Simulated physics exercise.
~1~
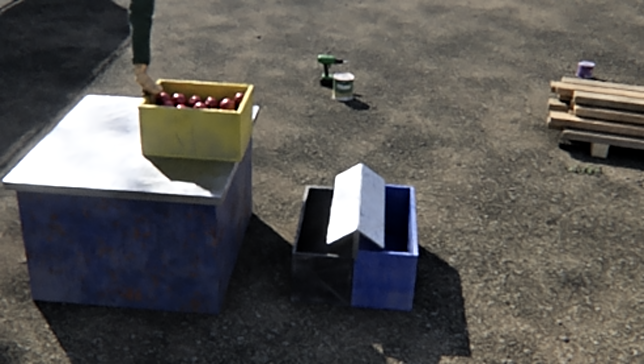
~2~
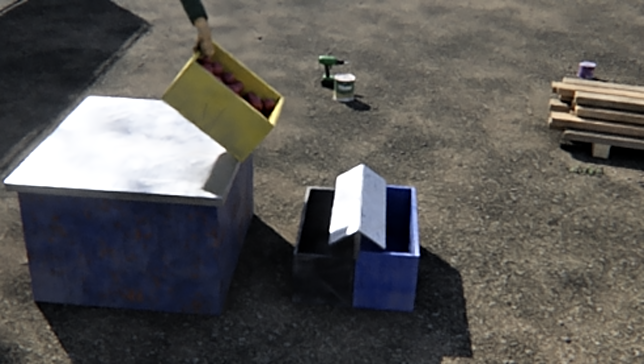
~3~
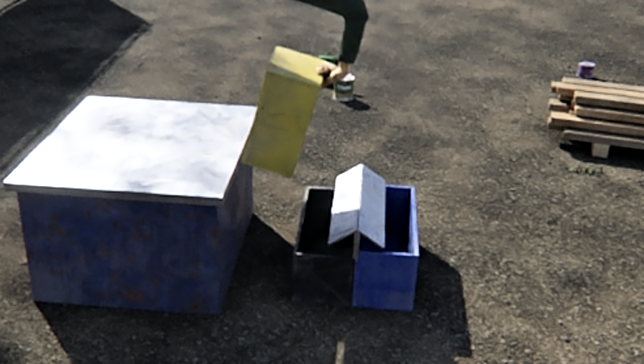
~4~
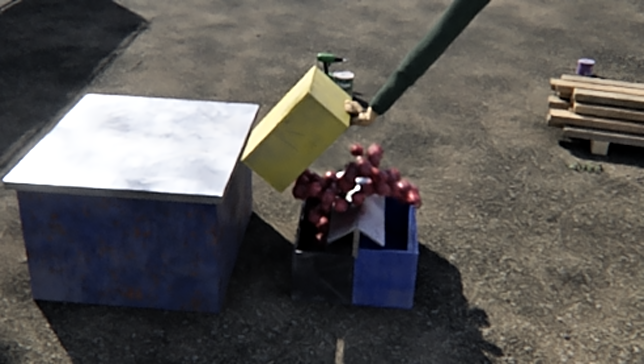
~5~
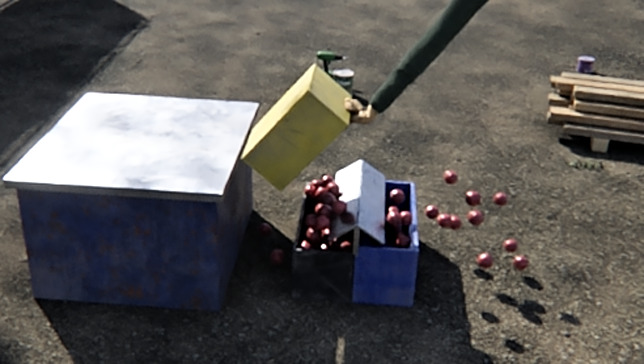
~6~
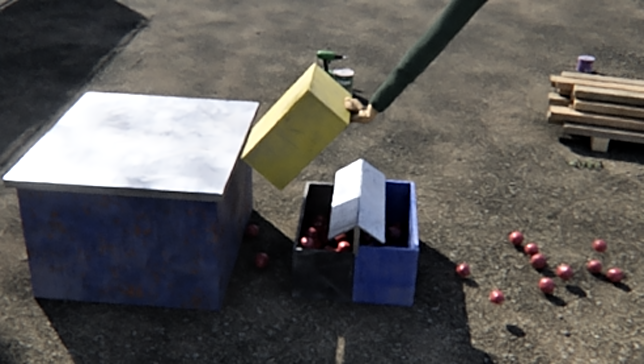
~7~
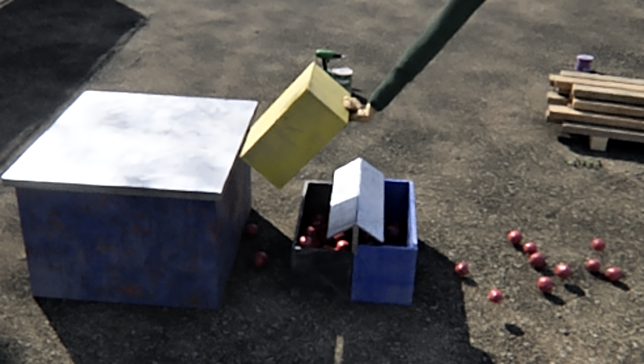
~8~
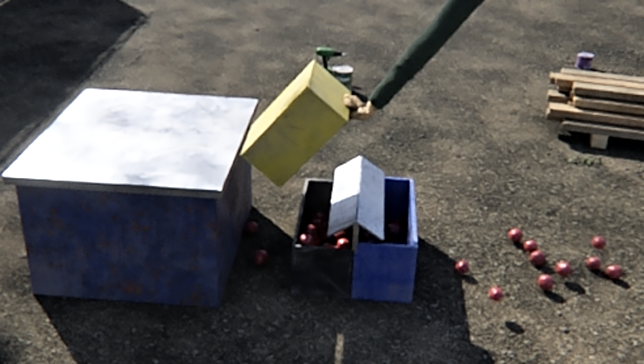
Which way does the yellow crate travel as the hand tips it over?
The yellow crate moves to the right, off the bench and toward the troughs.
A hand tips a yellow crate, spilling red apples into two troughs and onto the ground.
